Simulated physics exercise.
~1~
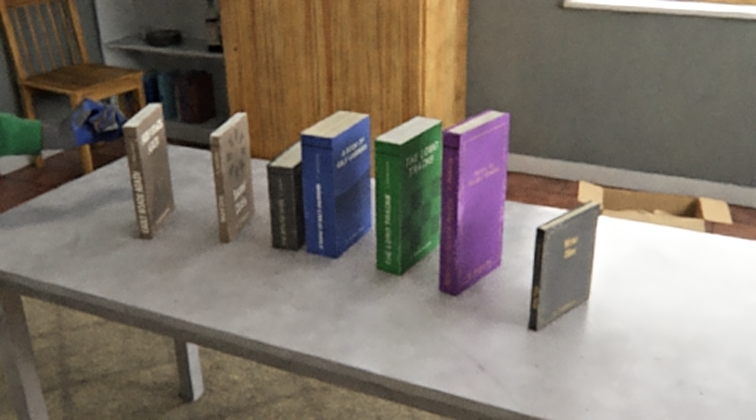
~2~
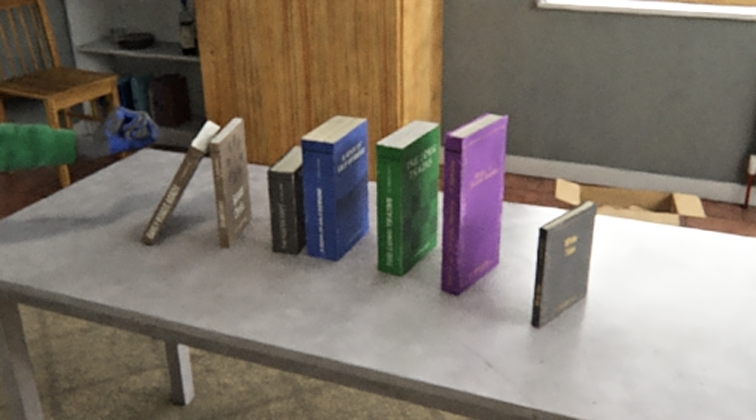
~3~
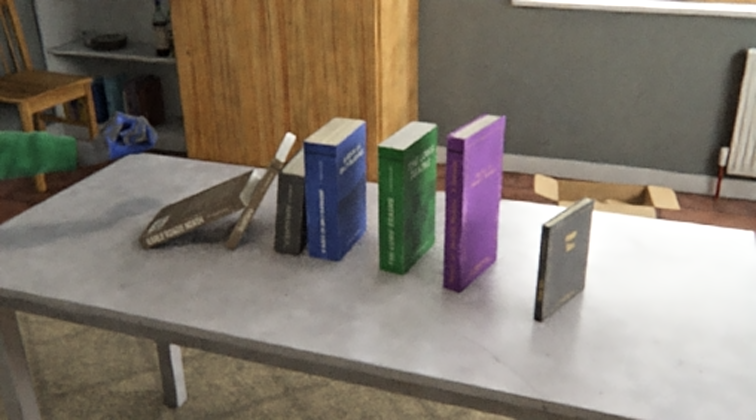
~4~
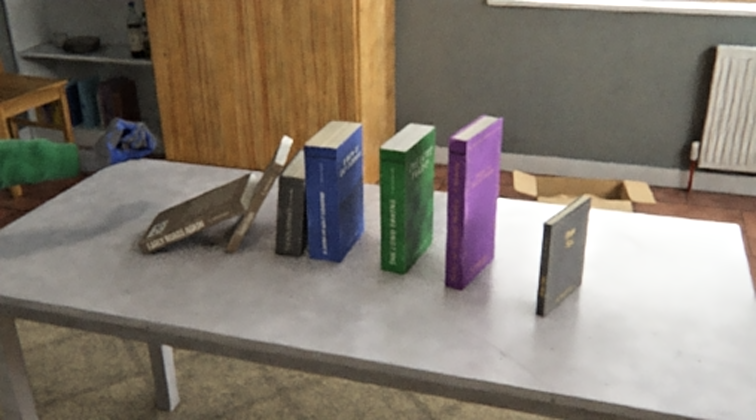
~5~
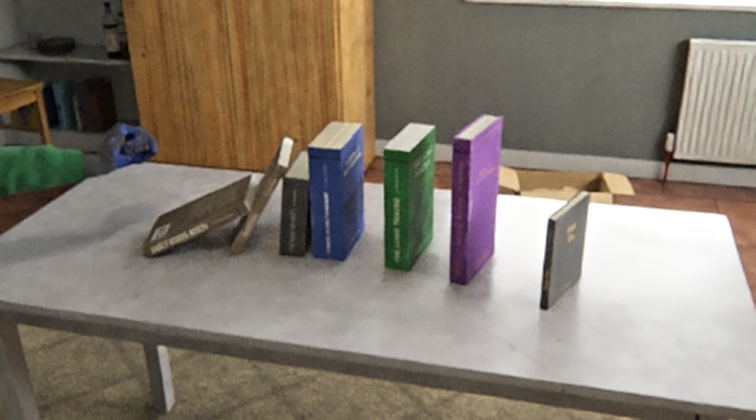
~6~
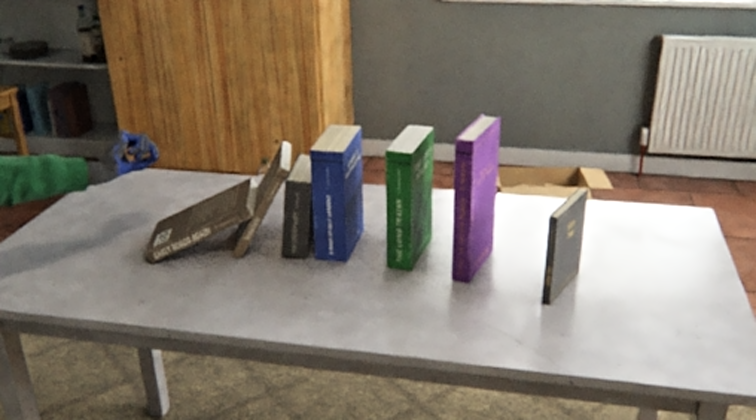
Brown book at left toppling right onto its neighbour, which tilts against a small dark book, while the other books stay upright.
